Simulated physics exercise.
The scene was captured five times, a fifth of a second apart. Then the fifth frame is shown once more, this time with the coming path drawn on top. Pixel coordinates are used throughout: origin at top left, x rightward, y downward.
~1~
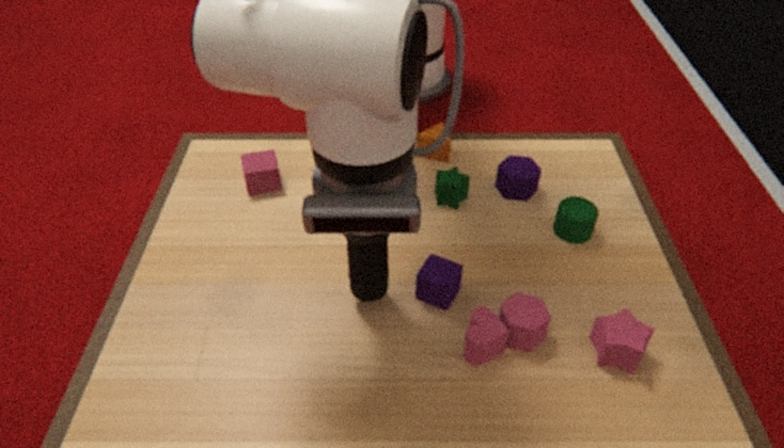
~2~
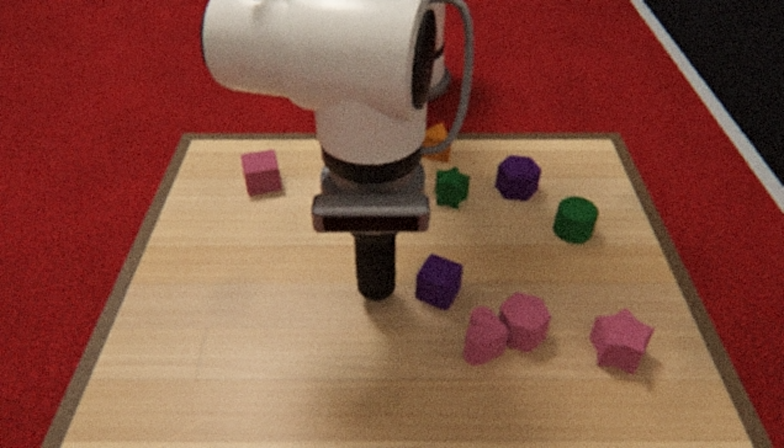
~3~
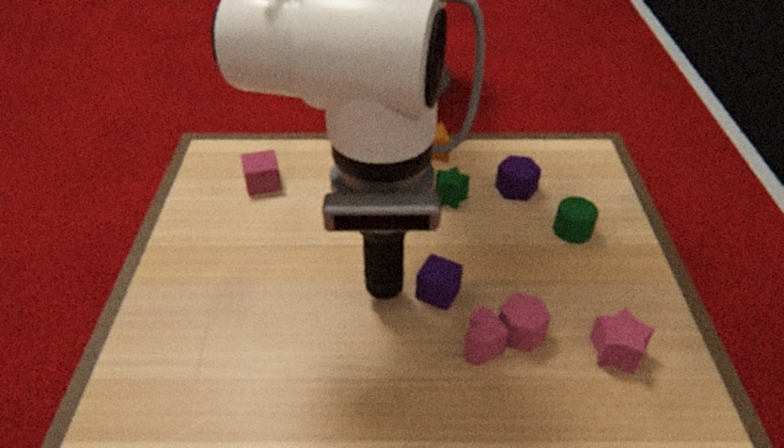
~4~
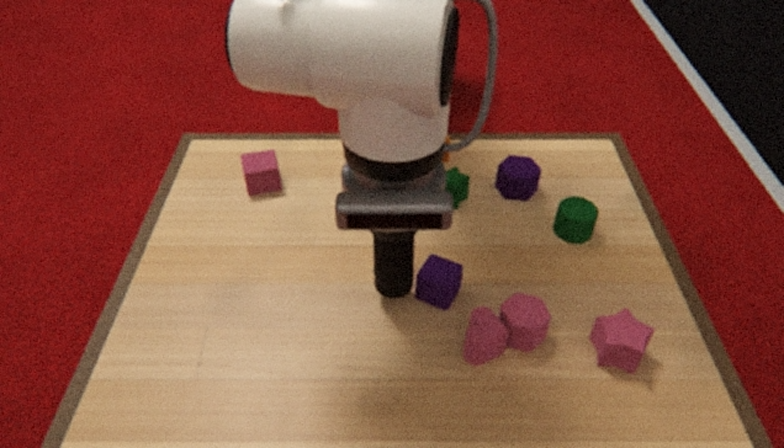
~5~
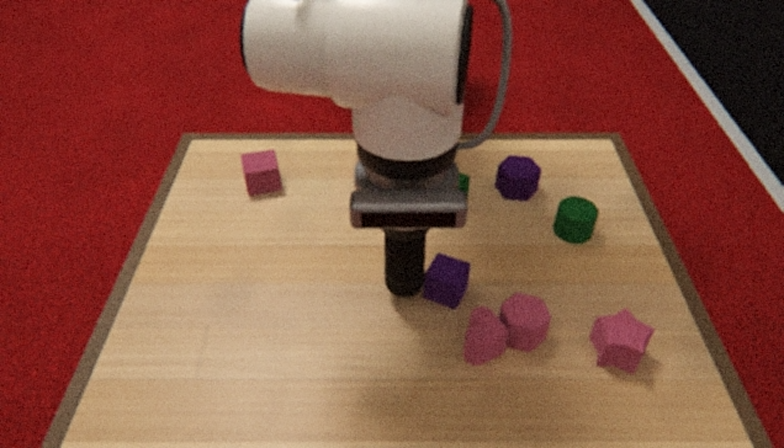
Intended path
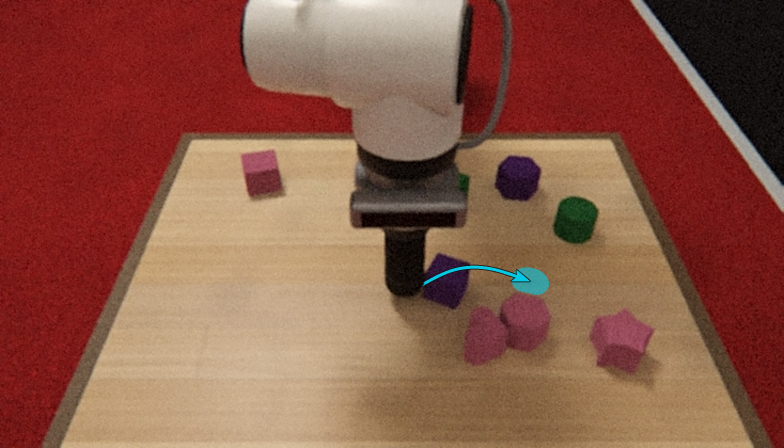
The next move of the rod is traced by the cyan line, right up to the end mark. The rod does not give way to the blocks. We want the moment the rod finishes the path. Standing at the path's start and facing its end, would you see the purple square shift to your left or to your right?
Sideways, to the right.
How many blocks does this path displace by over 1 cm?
Moved: Just one.
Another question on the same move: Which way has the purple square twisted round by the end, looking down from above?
Clockwise, from overhead.
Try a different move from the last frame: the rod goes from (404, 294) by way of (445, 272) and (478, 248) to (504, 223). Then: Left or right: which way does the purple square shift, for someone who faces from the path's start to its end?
It gets pushed right.
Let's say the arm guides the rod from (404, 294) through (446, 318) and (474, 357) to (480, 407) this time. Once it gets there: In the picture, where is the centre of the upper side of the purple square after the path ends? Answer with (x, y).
Final place: (472, 272).
The line goes from (404, 294) through (442, 274) and (485, 268) to (530, 281).
What follows on the original path. One third of the way, rod (443, 263); purple square (486, 261), turned 25° clockwise.
Two thirds of the way, rod (488, 257); purple square (524, 268), turned 55° clockwise.
At the end, rod (532, 270); purple square (563, 288), turned 75° clockwise; pink six-sided block unmoved.
